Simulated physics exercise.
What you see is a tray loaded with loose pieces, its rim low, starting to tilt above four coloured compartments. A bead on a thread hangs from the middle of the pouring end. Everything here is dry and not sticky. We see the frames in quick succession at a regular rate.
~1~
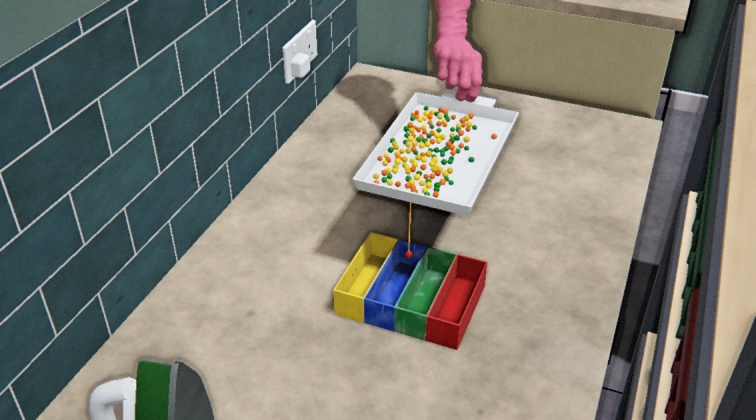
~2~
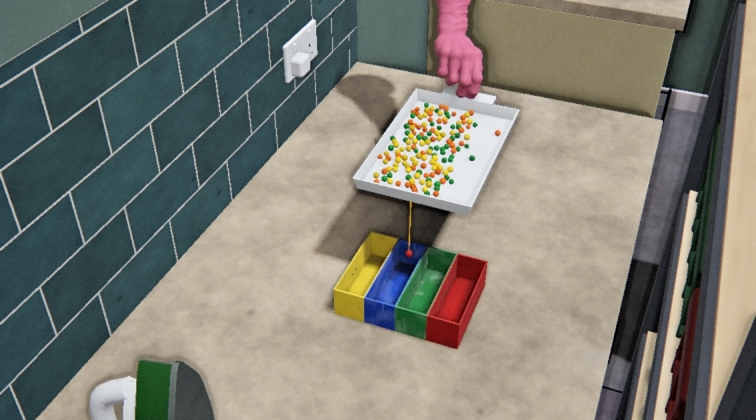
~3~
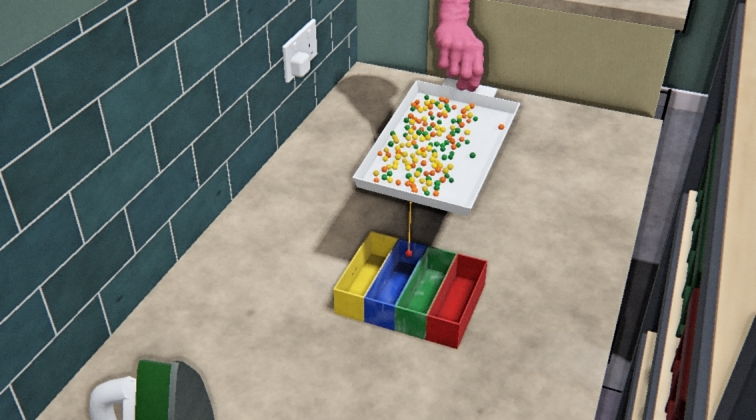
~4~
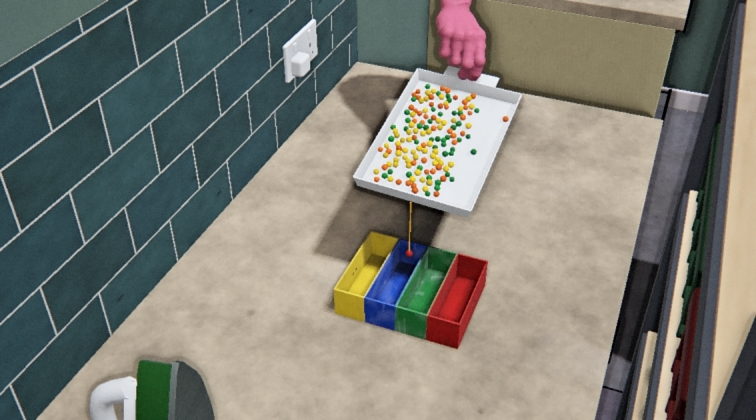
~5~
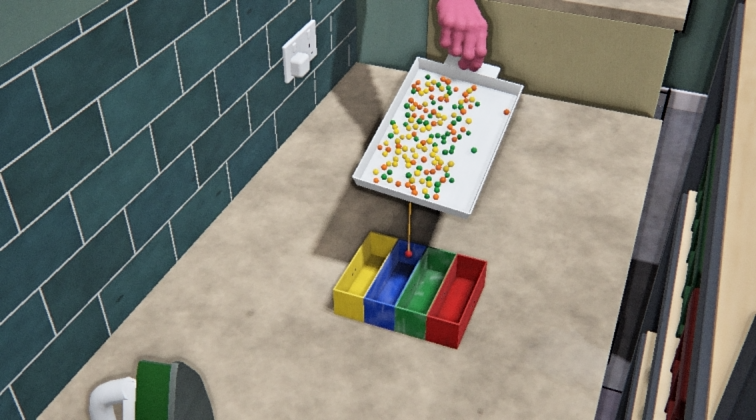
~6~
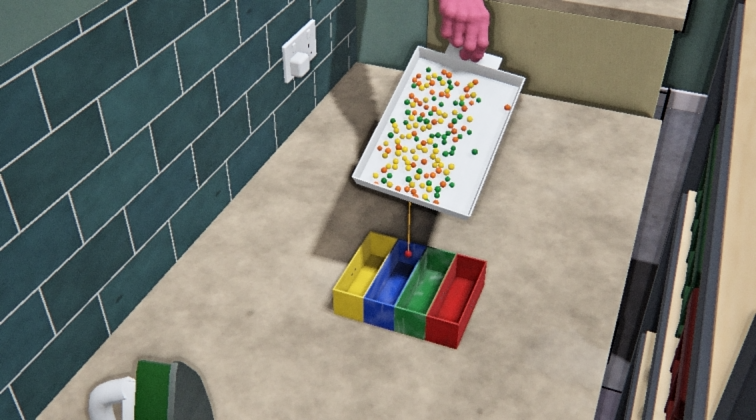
A pink hand lifts the far end of a white tray of small orange, yellow and green beads, tilting it steadily toward four coloured compartments on a countertop, while the beads shift slightly and a hanging red bead stays almost still.
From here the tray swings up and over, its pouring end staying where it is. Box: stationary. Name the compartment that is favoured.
Red.
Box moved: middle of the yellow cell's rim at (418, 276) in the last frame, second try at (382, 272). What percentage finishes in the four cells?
About 90 per cent, then about 90 per cent.
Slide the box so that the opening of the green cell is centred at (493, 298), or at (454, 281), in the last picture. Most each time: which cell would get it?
First: The cell in blue. Second: The green one.
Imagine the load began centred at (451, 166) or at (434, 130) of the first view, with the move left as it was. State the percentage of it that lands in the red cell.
First try 70 %, second try 60 %.
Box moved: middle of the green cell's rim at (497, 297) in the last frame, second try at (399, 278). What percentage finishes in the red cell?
0 and 20 %.
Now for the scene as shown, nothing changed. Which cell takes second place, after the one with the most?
Next after the leader comes green.
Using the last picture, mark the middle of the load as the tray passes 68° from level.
Look about (450, 217) in the last picture.
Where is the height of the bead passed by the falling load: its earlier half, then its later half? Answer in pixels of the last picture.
The opening half passes (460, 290), the closing half (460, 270).
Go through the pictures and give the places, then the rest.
In the first picture, corners of the pouring end at (357, 178) and (468, 204), level; middle of the load at (431, 151), round plastic beads; bead on its thread at (409, 254); yellow cell at (349, 304); blue cell at (380, 312); green cell at (411, 321); red cell at (443, 331).
In the second picture, corners of the pouring end at (357, 177) and (469, 204), level; middle of the load at (431, 149).
In the third picture, corners of the pouring end at (357, 176) and (468, 205), tipped barely, lowest at the right corner; middle of the load at (431, 145).
In the fourth picture, corners of the pouring end at (358, 176) and (469, 208), tipped a little, lowest at the right corner; middle of the load at (432, 140).
In the fifth picture, corners of the pouring end at (357, 176) and (468, 210), tipped clearly, lowest at the right corner; middle of the load at (431, 136), a small part on the move.
In the sixth picture, corners of the pouring end at (357, 175) and (468, 213), tipped clearly, lowest at the right corner; middle of the load at (432, 136), all on the move; yellow cell at (349, 303); blue cell at (379, 312); green cell at (410, 321); red cell at (442, 330).
Soon after the last picture, tray tipped steeply; about two thirds on the tray; a small part in the red cell; a small part in the green cell; about a quarter falling or outside the box.
A little later, tray tipped past a quarter turn; a stray few on the tray; about two thirds in the red cell; about a quarter in the green cell; a stray few in the blue cell; about a quarter falling or outside the box.
Later still, tray tipped past a quarter turn; about two thirds in the red cell; about a quarter in the green cell; a stray few in the blue cell; a small part falling or outside the box.
By the end, tray tipped past a quarter turn; about two thirds in the red cell; about a quarter in the green cell; a stray few in the blue cell; none in the yellow cell; a small part outside the box.
